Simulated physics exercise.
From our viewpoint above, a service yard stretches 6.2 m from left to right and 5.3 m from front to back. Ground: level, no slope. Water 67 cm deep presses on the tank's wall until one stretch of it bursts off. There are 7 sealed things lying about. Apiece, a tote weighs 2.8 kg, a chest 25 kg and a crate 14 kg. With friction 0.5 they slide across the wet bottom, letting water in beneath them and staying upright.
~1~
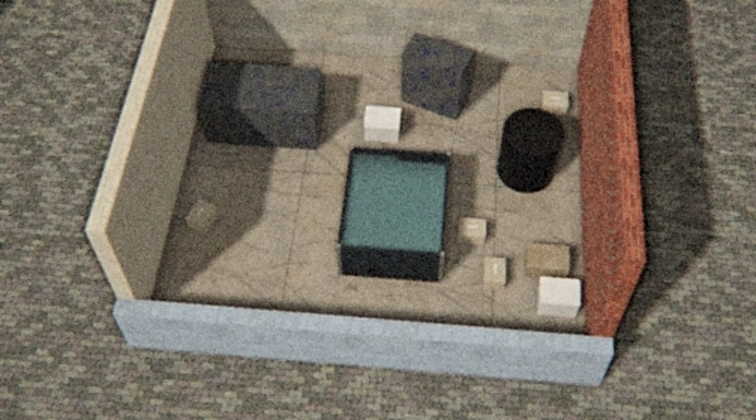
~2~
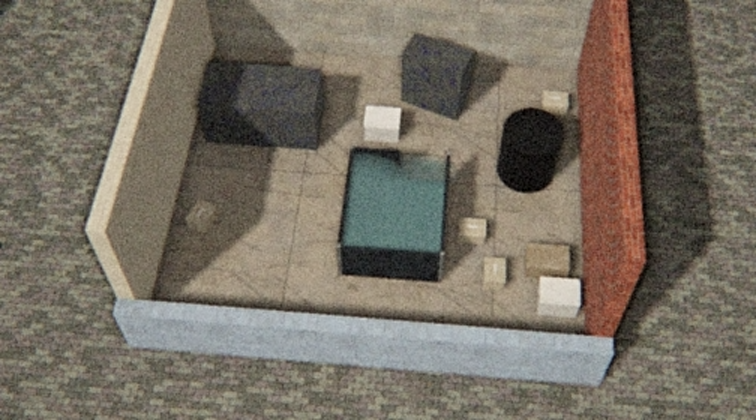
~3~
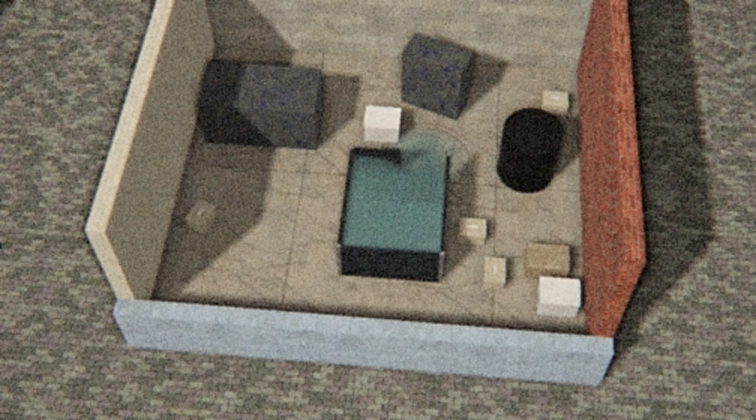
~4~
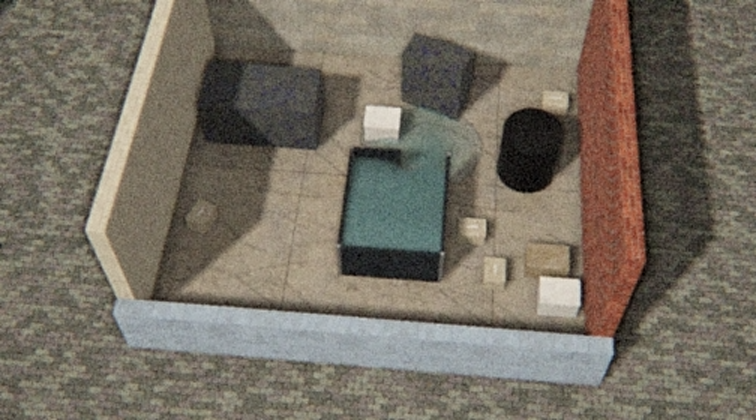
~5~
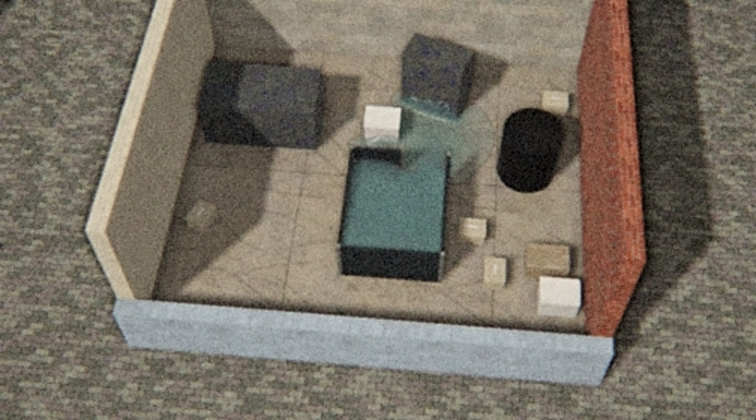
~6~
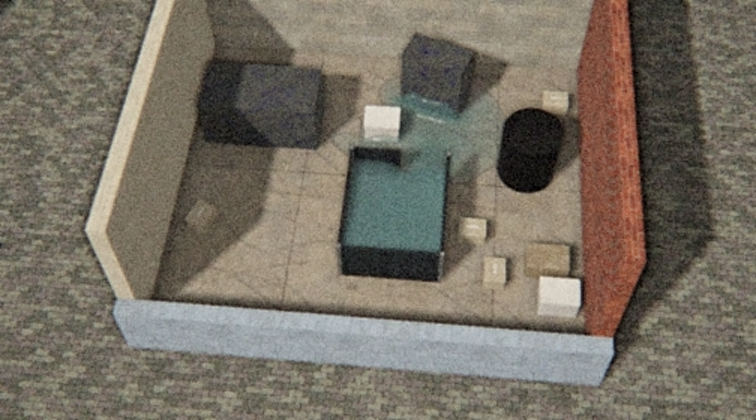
Water spills from the back right corner of a teal-filled, dark-sided tank and spreads thinly across the floor toward the dark gray block behind it, while everything else and the camera stay still. The walled yard is seen from high above its low pale-blue front wall. Dark boxes sit back left, a black cylinder right, and small white and tan boxes around the tank.
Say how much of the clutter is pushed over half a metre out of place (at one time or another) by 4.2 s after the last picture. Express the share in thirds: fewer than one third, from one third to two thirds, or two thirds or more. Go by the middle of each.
A person watching would say not many, below a third.
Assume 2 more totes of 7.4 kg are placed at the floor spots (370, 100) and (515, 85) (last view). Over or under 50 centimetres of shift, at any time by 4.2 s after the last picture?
In order: Beyond it, beyond it.
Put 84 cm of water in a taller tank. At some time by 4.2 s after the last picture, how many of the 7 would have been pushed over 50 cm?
Then the count would be 3.
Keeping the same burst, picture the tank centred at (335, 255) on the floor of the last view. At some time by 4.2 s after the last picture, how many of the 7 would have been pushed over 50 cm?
In that case the number is 3.
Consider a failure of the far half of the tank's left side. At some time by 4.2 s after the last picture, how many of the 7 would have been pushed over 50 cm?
The count would be 1.
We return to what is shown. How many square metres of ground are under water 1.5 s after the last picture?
About 14 m2.
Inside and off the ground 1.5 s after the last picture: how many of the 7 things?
I count 1.
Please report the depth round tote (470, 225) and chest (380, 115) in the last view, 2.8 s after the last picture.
I'd estimate 0 cm for the first and 3 cm for the second.
Then, 0.4 s after the last picture 0 of 7 are over 50 cm from their spots; 0 afloat.
Then, 1.5 s after the last picture 1 of 7 are over 50 cm from their spots; 1 afloat.
Then, 2.8 s after the last picture 2 of 7 are over 50 cm from their spots; 1 afloat.
Then, 4.2 s after the last picture 2 of 7 are over 50 cm from their spots, and 2 have been at some point; 1 afloat.
